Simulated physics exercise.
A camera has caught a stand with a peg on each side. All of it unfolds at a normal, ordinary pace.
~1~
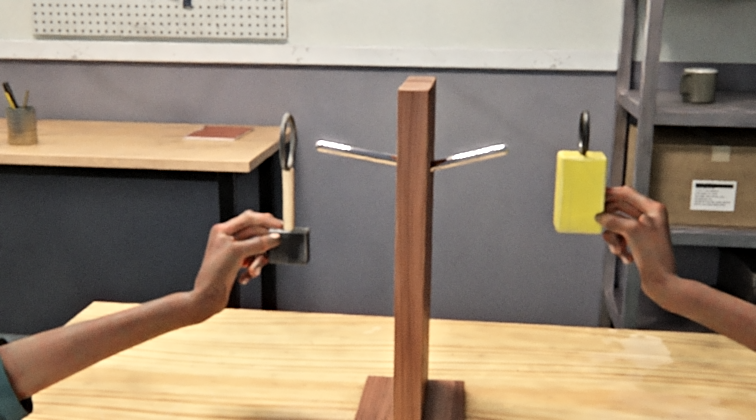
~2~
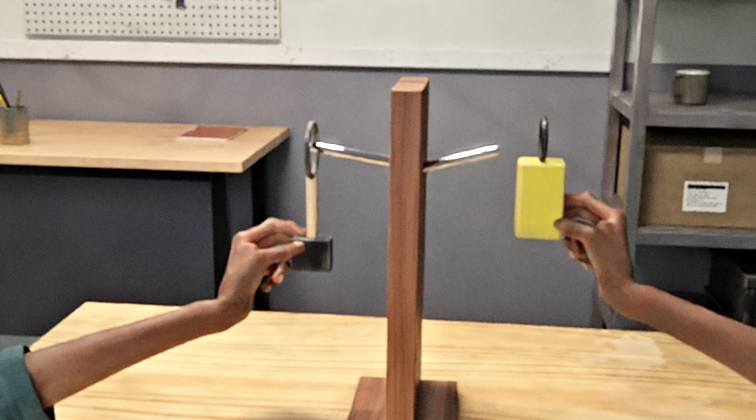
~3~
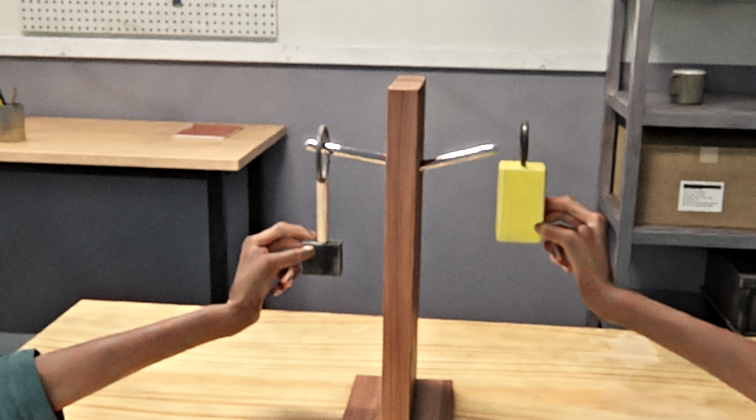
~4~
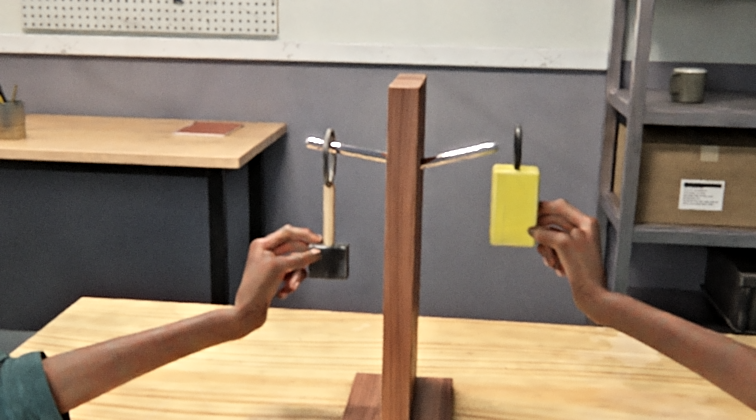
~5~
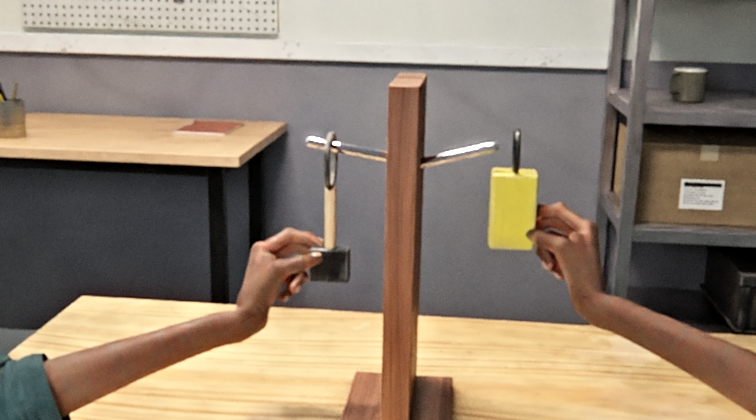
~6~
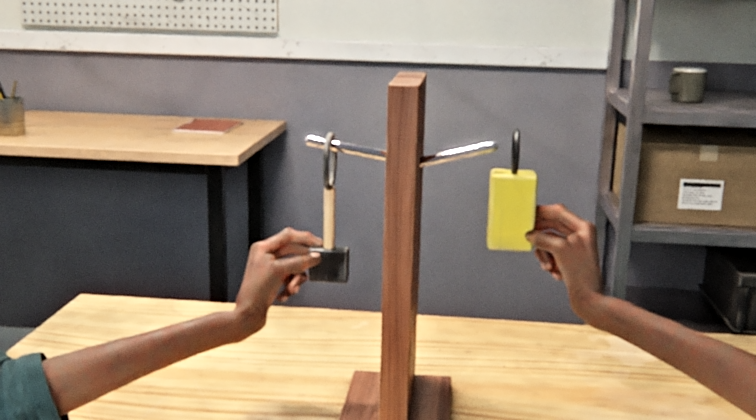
In the video, two hands bring a black brush from the left and a yellow pouch from the right inward toward a wooden peg stand, lowering them slightly, then hold both nearly still beside its two pegs.
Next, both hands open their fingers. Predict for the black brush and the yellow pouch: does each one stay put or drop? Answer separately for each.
My prediction: The black brush stays put; the yellow pouch drops.
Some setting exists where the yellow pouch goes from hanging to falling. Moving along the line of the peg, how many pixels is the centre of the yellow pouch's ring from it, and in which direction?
The flip comes at close to 20 pixels toward the left.
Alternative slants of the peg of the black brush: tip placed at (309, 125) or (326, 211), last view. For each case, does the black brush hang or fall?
Log, two runs: Is held fast / gives way.
Then, 0.16 s past the last view, black brush at rest near (330, 209); yellow pouch in the air near (510, 243).
Then, 0.24 s past the last view, black brush at rest near (330, 209); yellow pouch in the air near (504, 337).
Finally, the black brush stays on its peg, near (330, 209); the yellow pouch falls off, near (502, 366).
